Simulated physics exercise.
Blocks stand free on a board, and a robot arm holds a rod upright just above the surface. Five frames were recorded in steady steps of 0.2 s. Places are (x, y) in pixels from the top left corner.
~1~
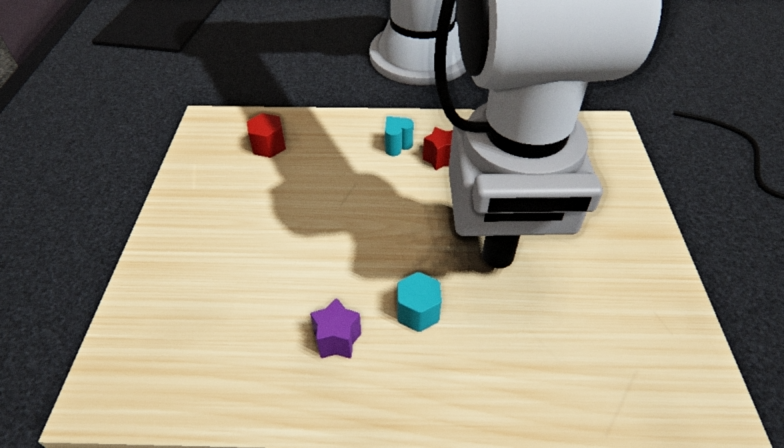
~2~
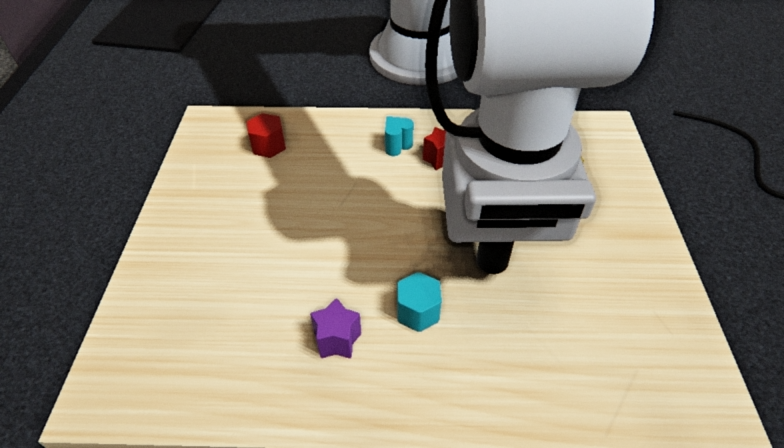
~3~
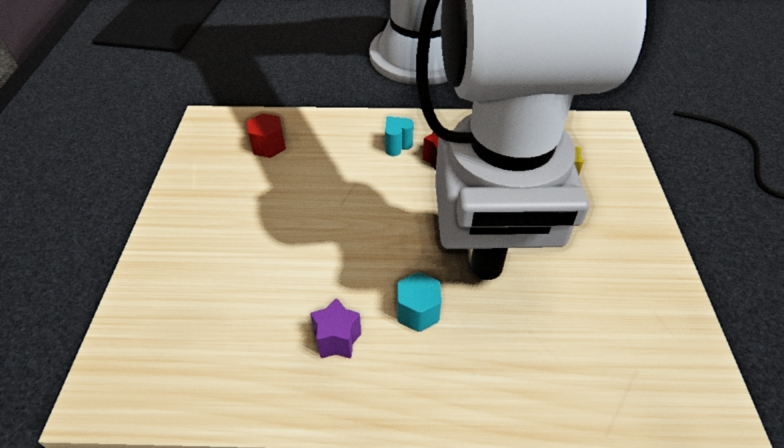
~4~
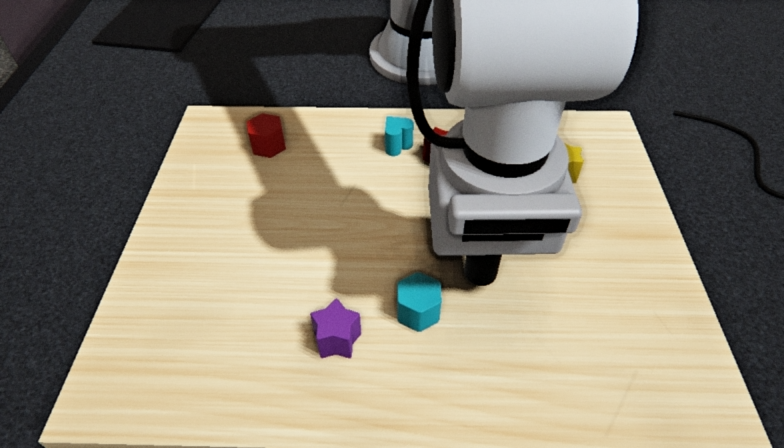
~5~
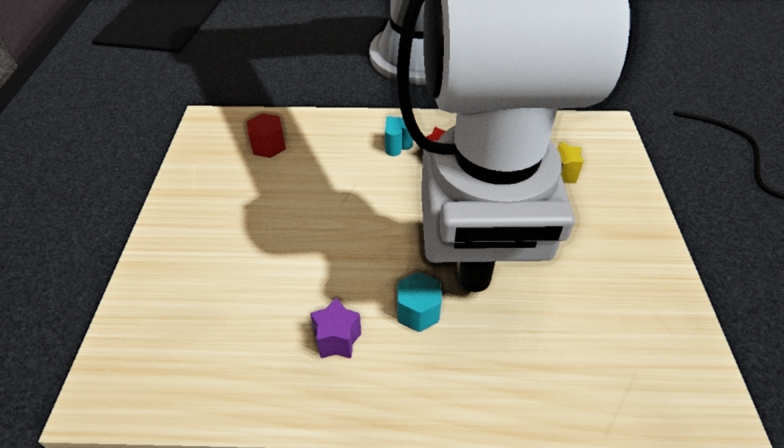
The robot arm moves its rod slightly left and nearer across the board, touching no blocks.
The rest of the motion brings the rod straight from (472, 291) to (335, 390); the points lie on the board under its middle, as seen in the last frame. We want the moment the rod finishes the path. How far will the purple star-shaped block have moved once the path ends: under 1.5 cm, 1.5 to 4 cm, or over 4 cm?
The move is medium, 1.5 to 4 cm.
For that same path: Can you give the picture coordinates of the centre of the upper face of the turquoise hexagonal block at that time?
At roughly (348, 315).
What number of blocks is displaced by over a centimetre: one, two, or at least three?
Put simply, two blocks are moved more than 1 cm.
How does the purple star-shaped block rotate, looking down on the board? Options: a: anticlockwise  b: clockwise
The answer is a.
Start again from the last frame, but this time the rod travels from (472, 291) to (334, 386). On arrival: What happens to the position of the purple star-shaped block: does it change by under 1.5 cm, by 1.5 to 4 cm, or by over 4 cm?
The block shifts between 1.5 and 4 cm.
The first path, step by step. One third of the way, rod at (432, 312); turquoise hexagonal block at (390, 303), turned 20° clockwise.
Two thirds of the way, rod at (385, 345); purple star-shaped block at (310, 319), turned 35° anticlockwise; turquoise hexagonal block at (353, 312), turned 90° clockwise.
At the end, rod at (334, 380); purple star-shaped block at (304, 319), turned 30° anticlockwise; turquoise hexagonal block at (348, 315), turned 110° clockwise.
